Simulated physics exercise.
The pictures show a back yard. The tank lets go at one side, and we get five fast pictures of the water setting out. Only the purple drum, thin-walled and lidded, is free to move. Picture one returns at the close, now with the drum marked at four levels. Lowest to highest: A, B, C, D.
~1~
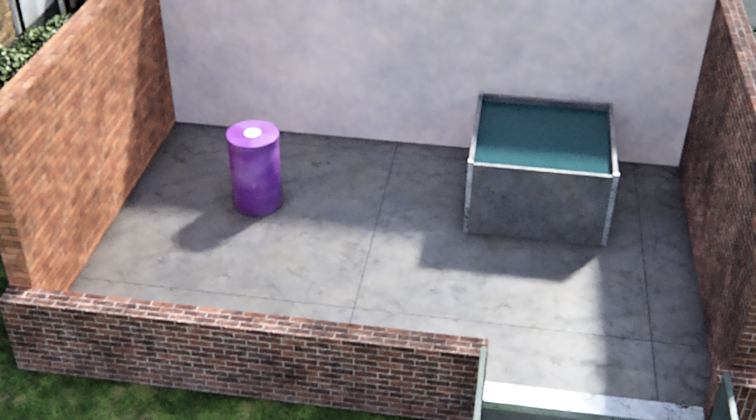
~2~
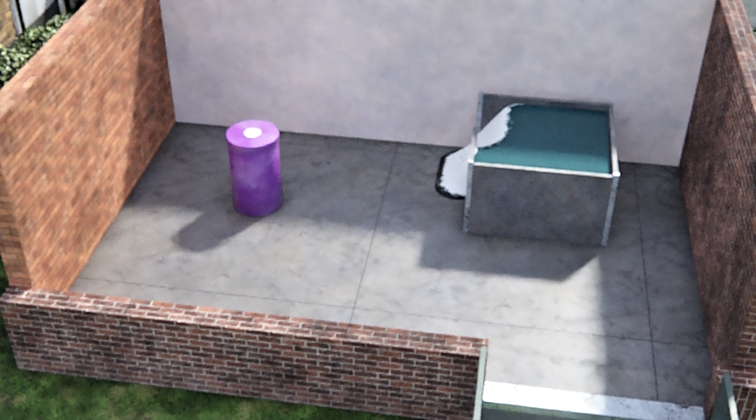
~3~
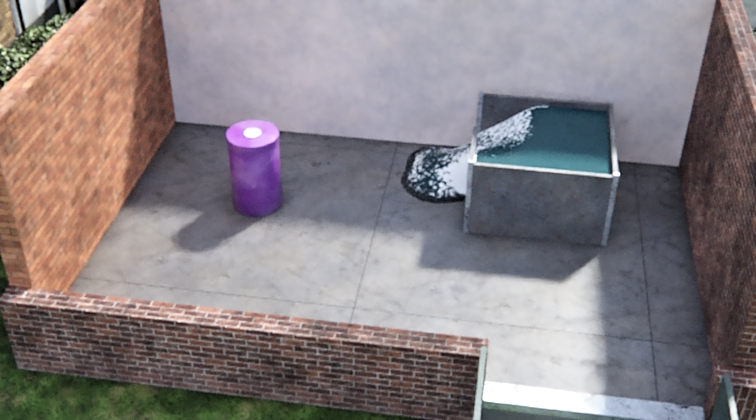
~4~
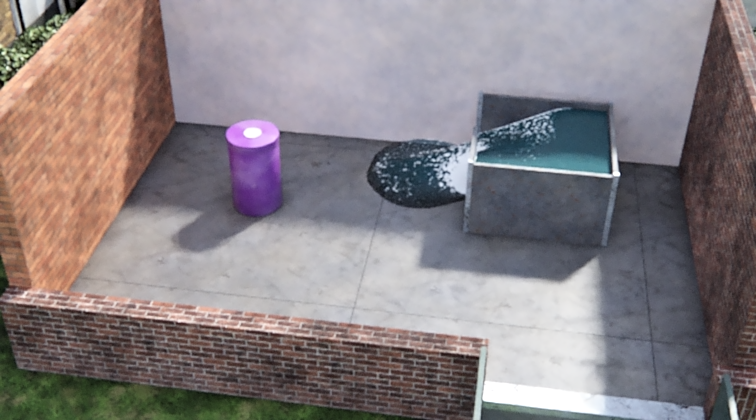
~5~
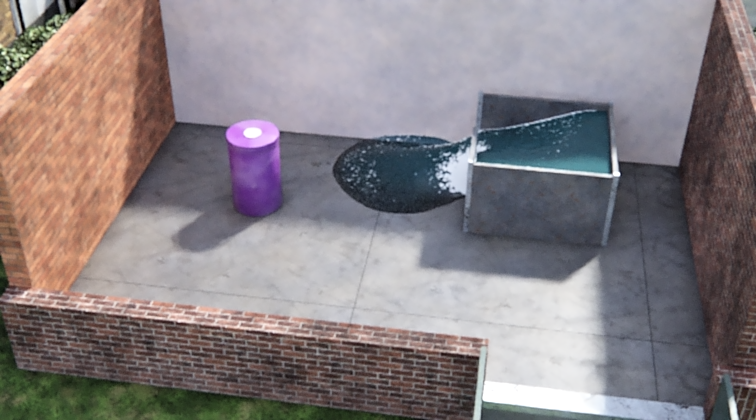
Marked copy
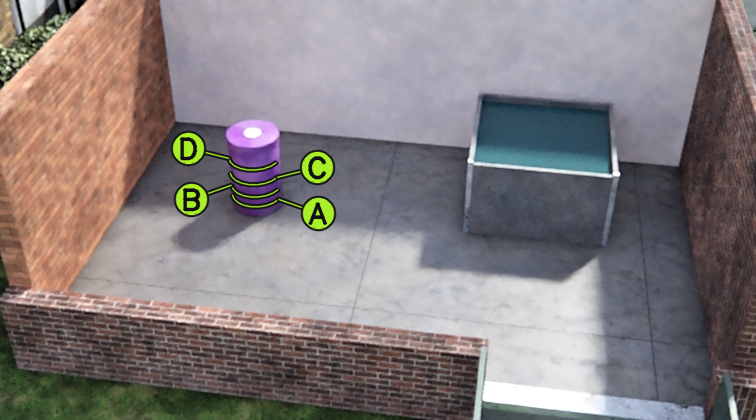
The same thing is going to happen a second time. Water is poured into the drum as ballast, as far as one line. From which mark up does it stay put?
B.
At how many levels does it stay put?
Three of the four.
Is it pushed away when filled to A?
Yes, that goes wrong.
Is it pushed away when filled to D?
No, that is safe.
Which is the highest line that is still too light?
The answer is A.
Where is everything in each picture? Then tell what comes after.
In the first picture, lid of the purple drum at (252, 133); tank full, its middle at (543, 138); open gate at (600, 356).
In the second picture, 2 % of the ground wet, in view closest to the drum at (445, 181).
In the third picture, 4 % of the ground wet, in view closest to the drum at (415, 192).
In the fourth picture, 6 % of the ground wet, in view closest to the drum at (380, 182).
In the fifth picture, lid of the purple drum at (252, 133); 9 % of the ground wet, in view closest to the drum at (350, 189).
On the marked copy, A at (251, 206); B at (250, 197); C at (249, 184); D at (247, 169); from the bottom up A, B, C, D.
Choosing A, it is pushed about its own width away.
Choosing B, it does not move.
Choosing C, it does not move.
Choosing D, it does not move.
